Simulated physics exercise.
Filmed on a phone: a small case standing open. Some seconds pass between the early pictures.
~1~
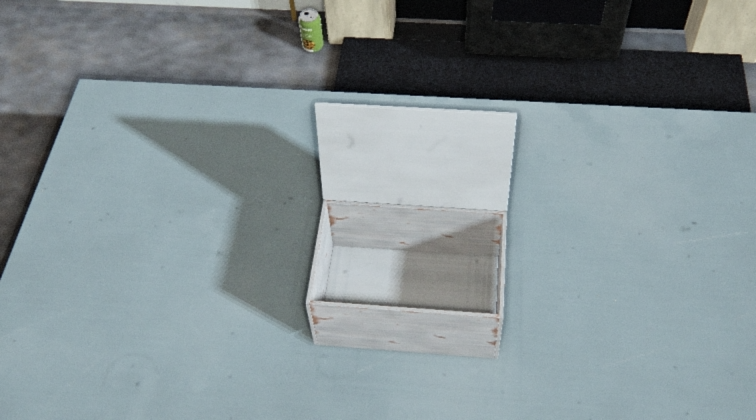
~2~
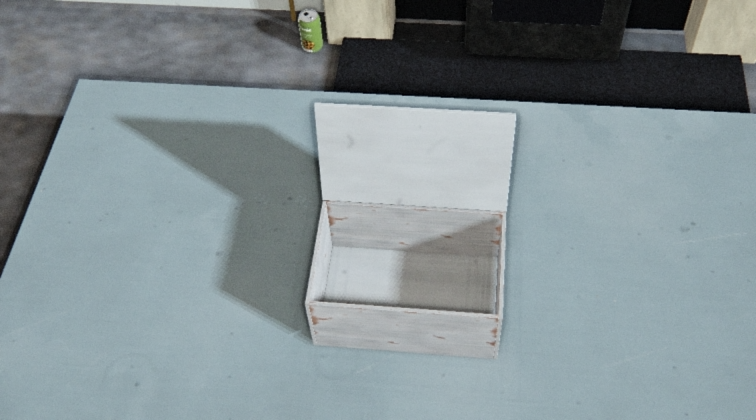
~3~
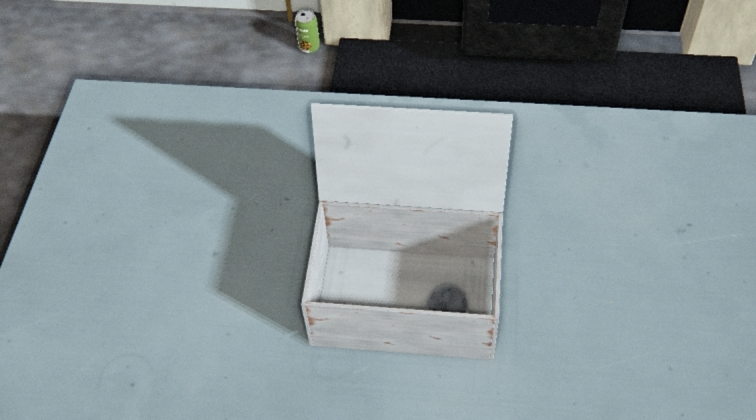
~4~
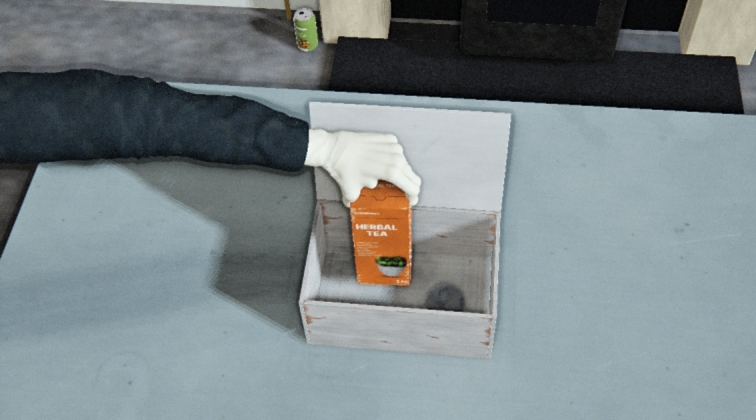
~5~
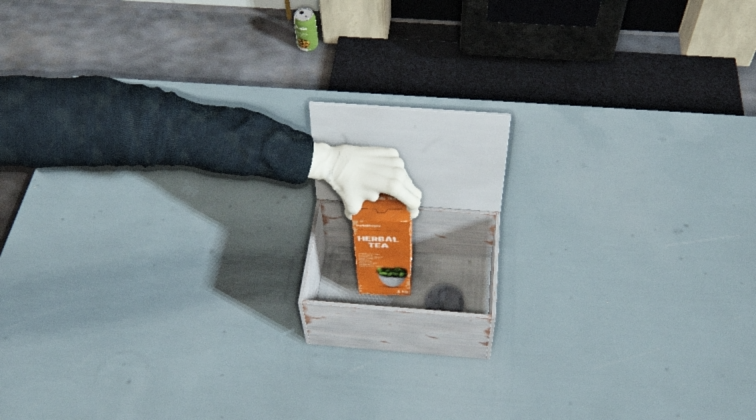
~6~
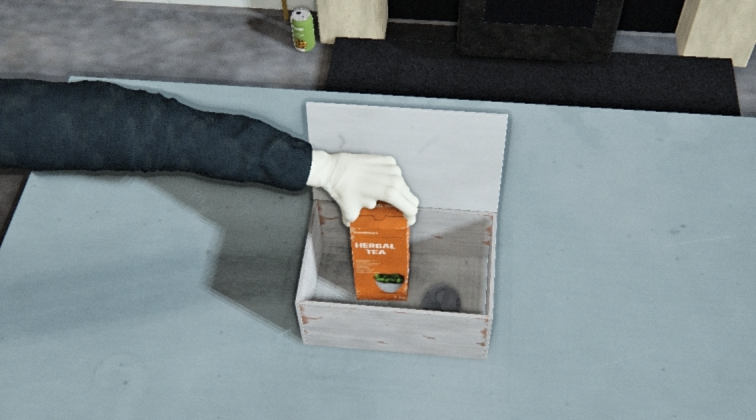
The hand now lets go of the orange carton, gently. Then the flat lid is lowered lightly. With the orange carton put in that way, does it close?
Here the lid stays ajar.
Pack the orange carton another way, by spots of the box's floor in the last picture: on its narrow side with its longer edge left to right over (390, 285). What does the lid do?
Then it sits on the rim.
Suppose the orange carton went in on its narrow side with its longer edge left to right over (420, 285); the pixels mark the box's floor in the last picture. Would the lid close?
Then it sits on the rim.
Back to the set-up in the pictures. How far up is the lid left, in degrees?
Some 65° above the rim.
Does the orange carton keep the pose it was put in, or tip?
It stays as placed.
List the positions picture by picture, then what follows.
In the first picture, the last thing is not in view yet.
In the second picture, the last thing is not in view yet.
In the third picture, the last thing is not in view yet.
The fourth picture shows still above its spot; orange carton (383, 233).
The fifth picture shows still above its spot; orange carton (384, 244).
The sixth picture shows in place under the hand; orange carton (381, 251).
Then, 1.00 s after the last picture, lid starting down.
Then, 1.30 s after the last picture, lid 78° above the rim.
Then, 1.50 s after the last picture, lid 66° above the rim.
At rest, lid 64° above the rim; both in place. Seen from the same camera at the end, orange carton near (381, 251).
